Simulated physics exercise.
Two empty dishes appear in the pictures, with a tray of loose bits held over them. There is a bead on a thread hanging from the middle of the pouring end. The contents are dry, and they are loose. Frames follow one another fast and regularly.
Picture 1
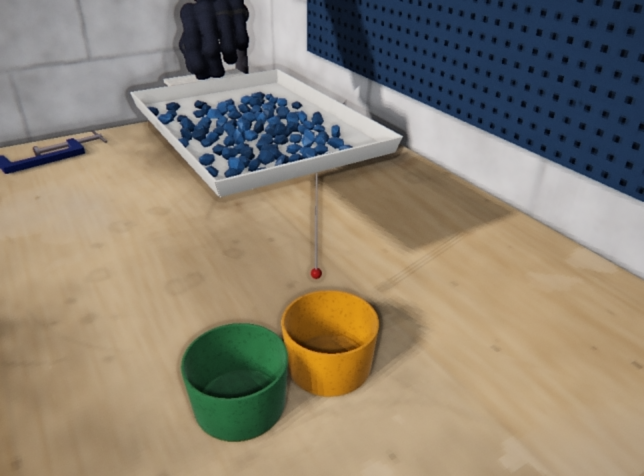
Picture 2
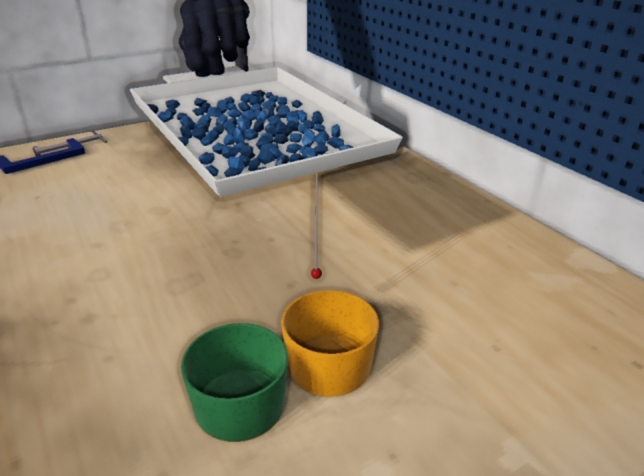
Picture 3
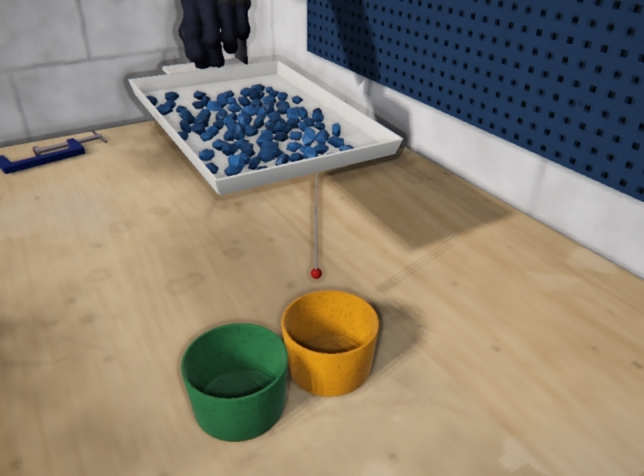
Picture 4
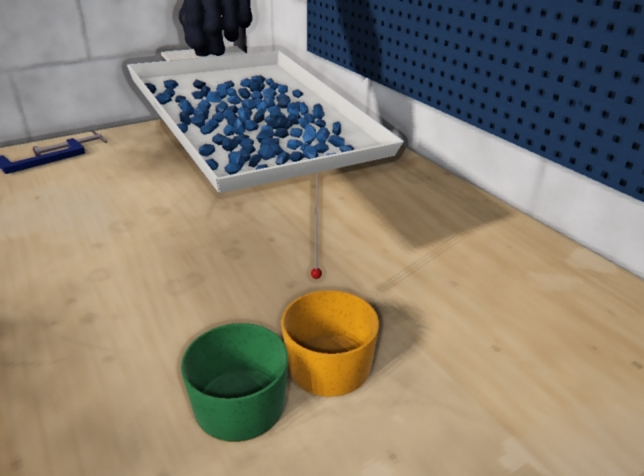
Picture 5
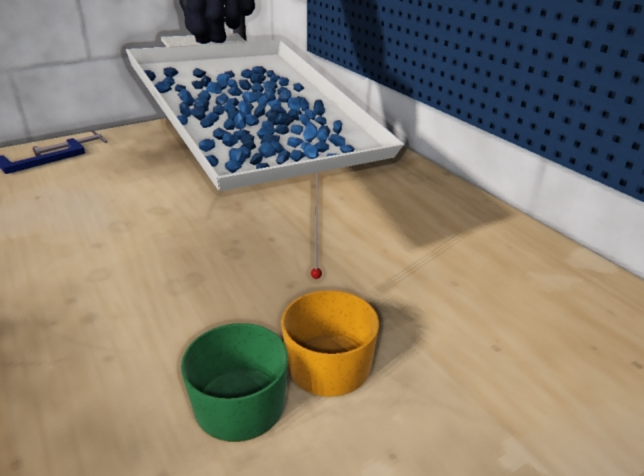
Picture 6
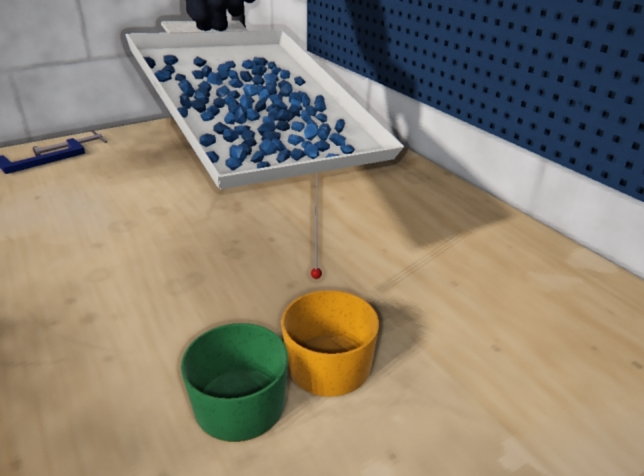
On a wooden workbench, a dark gloved hand slowly raising the back of a white tray of blue stones above two dishes.
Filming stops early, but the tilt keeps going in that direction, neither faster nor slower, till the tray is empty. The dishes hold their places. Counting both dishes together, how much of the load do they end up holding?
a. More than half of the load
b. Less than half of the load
Option b: Less than half of the load.
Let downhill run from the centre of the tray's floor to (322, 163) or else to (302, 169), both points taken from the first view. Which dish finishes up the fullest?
The right-side dish first and The right-side dish second.
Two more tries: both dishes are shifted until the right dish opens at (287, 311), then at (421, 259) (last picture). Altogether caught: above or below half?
In the first position a minority, in the second a majority.
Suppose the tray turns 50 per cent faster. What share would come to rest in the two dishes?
Something like 20 in a hundred.
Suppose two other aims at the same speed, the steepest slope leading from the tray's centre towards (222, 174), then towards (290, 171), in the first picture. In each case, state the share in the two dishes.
20 % then 70 %, roughly.
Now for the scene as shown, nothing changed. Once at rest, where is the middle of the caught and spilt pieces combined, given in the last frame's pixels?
The centre settles at about (397, 330).
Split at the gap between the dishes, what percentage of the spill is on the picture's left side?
Some 0 per cent.
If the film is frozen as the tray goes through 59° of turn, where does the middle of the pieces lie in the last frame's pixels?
About (335, 131).
Just after the last frame, tray tipped steeply; almost all on the tray; just a few in the air.
A moment on, tray tipped right over; roughly a quarter on the tray; about a tenth in the right dish; roughly a third outside both; roughly a quarter in the air.
Further on, tray tipped past a quarter turn; roughly a quarter in the right dish; the larger part outside both.
When it is over, tray tipped past a quarter turn; not one in the left dish; roughly a quarter in the right dish; the larger part outside both.
